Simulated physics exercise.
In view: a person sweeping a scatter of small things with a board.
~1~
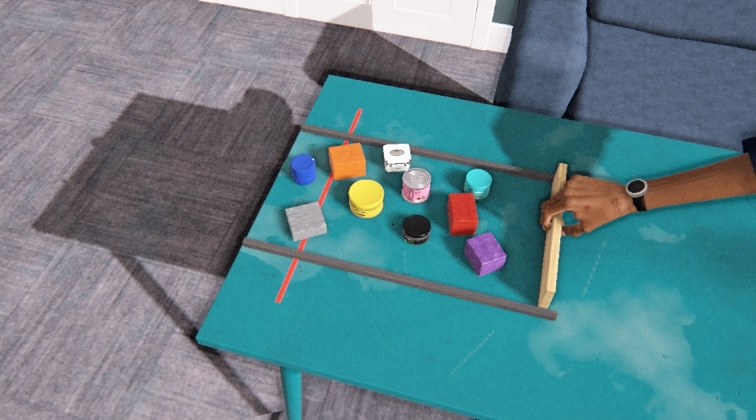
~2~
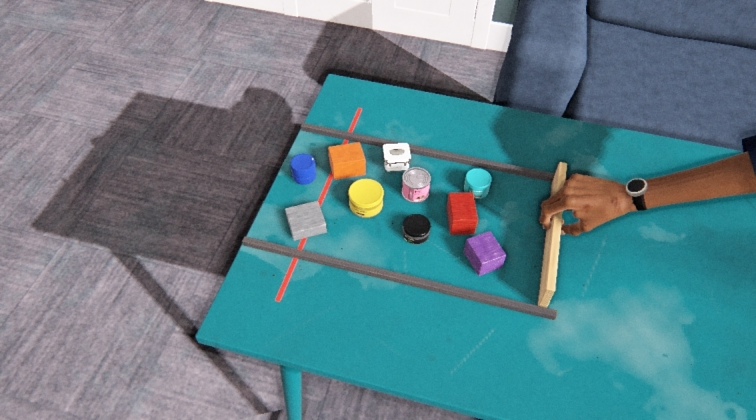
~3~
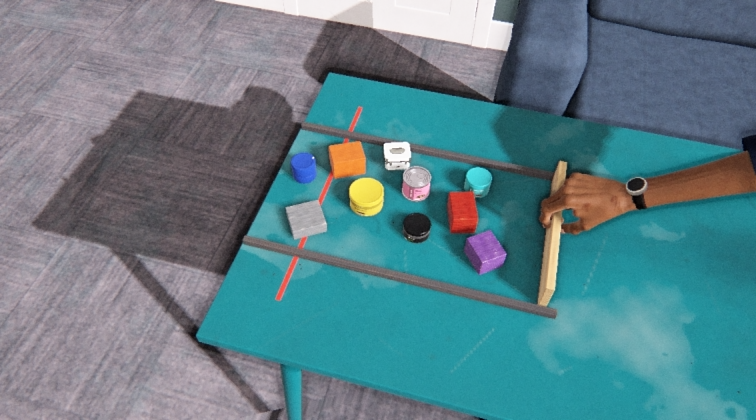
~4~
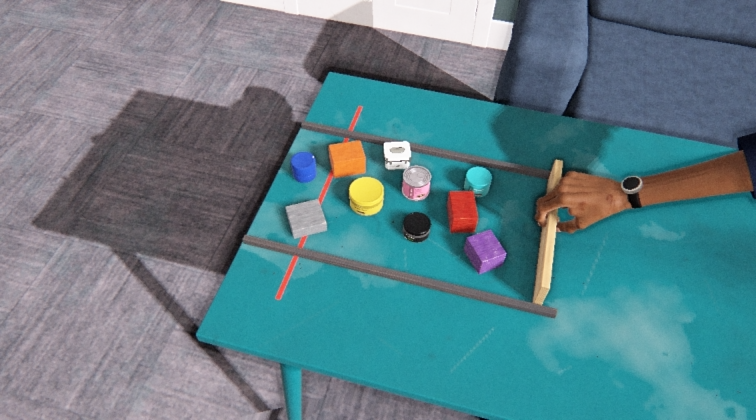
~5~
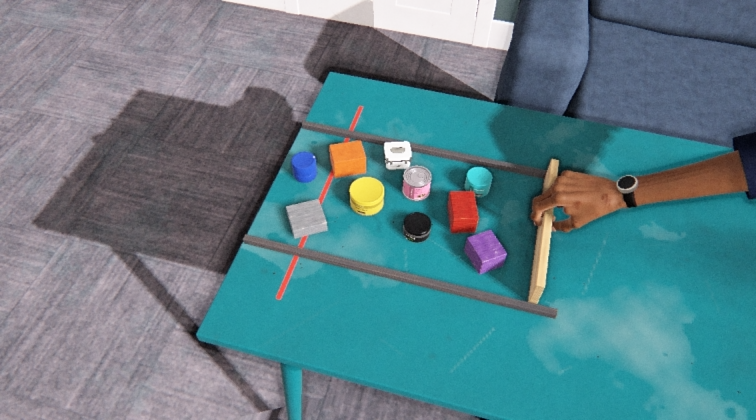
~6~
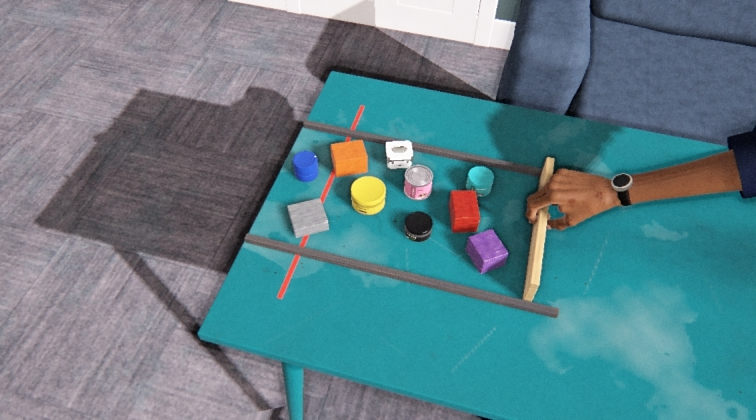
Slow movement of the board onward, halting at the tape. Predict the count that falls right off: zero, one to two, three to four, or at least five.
The count is one to two.
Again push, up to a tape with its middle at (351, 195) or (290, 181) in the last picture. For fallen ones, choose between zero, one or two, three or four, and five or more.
Count by try - none at all; at least five.
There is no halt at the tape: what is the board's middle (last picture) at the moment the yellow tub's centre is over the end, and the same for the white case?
Points: About (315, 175) and about (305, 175).
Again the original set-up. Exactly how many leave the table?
That makes a total of 2.
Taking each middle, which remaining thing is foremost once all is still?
The grey block.
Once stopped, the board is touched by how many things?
Total: 3.
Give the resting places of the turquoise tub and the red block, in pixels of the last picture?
Going in order: First (329, 151), then (316, 178).
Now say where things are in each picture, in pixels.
The first frame shows blue lid (304, 170); grey block (306, 221); orange block (347, 162); board (553, 232); tape (324, 193).
The second frame shows grey block (306, 221); white case (397, 158).
The third frame shows orange block (347, 160); red block (462, 212).
The fourth frame shows blue lid (304, 167); purple block (485, 252).
The fifth frame shows grey block (307, 219); board (544, 228).
The sixth frame shows blue lid (306, 167); grey block (308, 218); orange block (349, 158); board (539, 226); tape (327, 189).
Soon after, none off yet; blue lid at rest near (306, 167); grey block at rest near (308, 218); orange block at rest near (349, 158).
Then, none off yet; blue lid at rest near (306, 167); grey block at rest near (308, 218); orange block moved a little near (335, 154).
At rest, the number that fall off is one or two; fallen, orange block and blue lid.
